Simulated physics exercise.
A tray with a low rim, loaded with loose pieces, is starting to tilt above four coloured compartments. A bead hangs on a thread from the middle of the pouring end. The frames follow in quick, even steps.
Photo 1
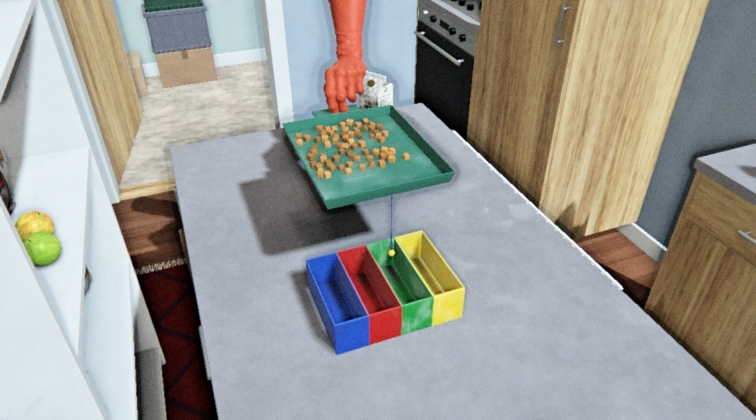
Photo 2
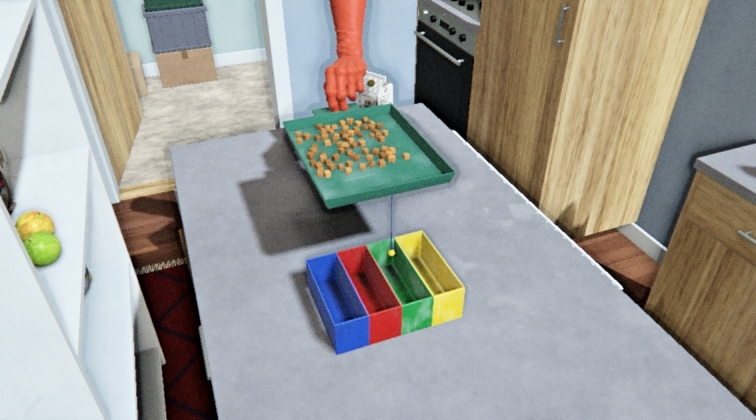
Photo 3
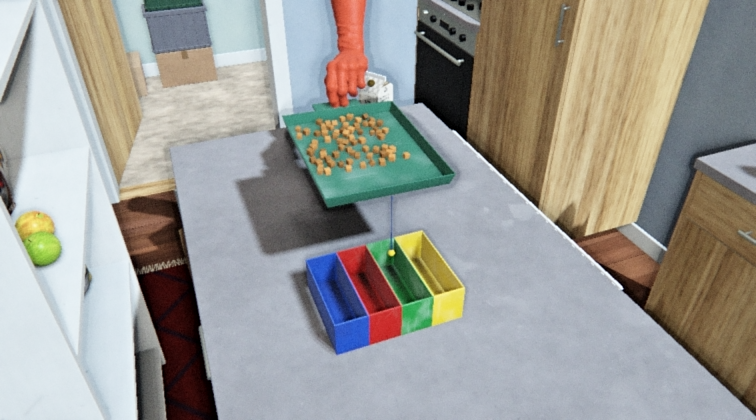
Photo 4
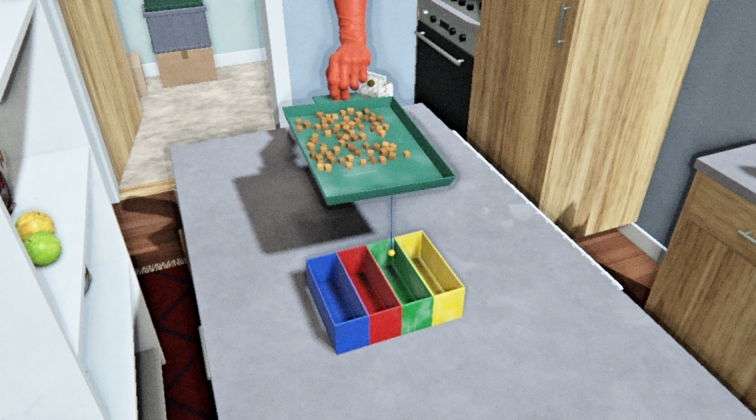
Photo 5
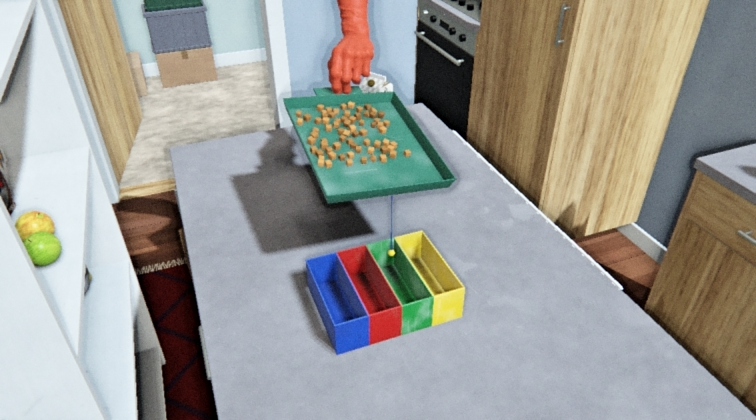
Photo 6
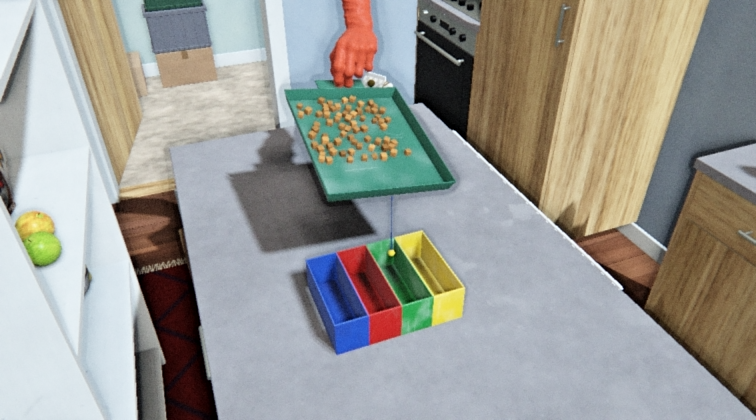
Kitchen counter, a red hand gradually tilting a green tray of small brown pieces above blue, red, green and yellow compartments.
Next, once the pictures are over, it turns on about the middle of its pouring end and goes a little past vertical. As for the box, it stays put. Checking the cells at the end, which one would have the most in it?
The yellow cell would have the most in it.
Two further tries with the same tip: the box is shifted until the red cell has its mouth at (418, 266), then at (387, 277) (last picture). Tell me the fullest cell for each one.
The green cell; yellow.
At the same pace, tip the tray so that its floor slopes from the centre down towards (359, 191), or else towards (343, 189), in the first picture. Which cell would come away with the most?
First: The blue one, second: That blue cell.
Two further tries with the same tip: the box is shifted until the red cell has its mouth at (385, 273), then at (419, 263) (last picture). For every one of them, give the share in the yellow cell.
Trial 1 around 70 percent, trial 2 around 10 percent.
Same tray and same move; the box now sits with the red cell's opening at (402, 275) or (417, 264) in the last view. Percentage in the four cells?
Roughly 100 %, then roughly 100 %.
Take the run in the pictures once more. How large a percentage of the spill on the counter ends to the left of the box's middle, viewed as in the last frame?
About 0 per cent.
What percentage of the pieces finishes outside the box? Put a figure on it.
That comes to some 60 per cent.
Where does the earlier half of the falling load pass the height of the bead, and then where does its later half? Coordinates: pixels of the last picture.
At (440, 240) for the first part, then at (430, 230) for the others.
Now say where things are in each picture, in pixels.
In the first picture, corners of the pouring end at (327, 198) and (451, 171), level; middle of the load at (346, 146), brown sugar cubes; bead on its thread at (391, 253); blue cell at (352, 333); red cell at (385, 323); green cell at (417, 313); yellow cell at (448, 304).
In the second picture, corners of the pouring end at (328, 197) and (451, 171), level; middle of the load at (346, 145).
In the third picture, corners of the pouring end at (328, 196) and (451, 173), tipped barely, lowest at the right corner; middle of the load at (346, 142).
In the fourth picture, corners of the pouring end at (329, 194) and (451, 175), tipped a little, lowest at the right corner; middle of the load at (346, 138).
In the fifth picture, corners of the pouring end at (330, 193) and (452, 177), tipped a little, lowest at the right corner; middle of the load at (347, 133).
In the sixth picture, corners of the pouring end at (331, 191) and (452, 180), tipped clearly, lowest at the right corner; middle of the load at (348, 129); blue cell at (352, 333); red cell at (385, 323); green cell at (417, 313); yellow cell at (448, 304).
Soon, tray tipped steeply; nearly all on the tray; a small part falling or outside the box.
A while on, tray tipped right over; about two thirds on the tray; a small part in the yellow cell; about a third falling or outside the box.
Towards the end, tray tipped past a quarter turn; about a third in the yellow cell; about two thirds falling or outside the box.
Finally, tray tipped past a quarter turn; about a third in the yellow cell; none in the blue cell; none in the red cell; none in the green cell; about two thirds outside the box.
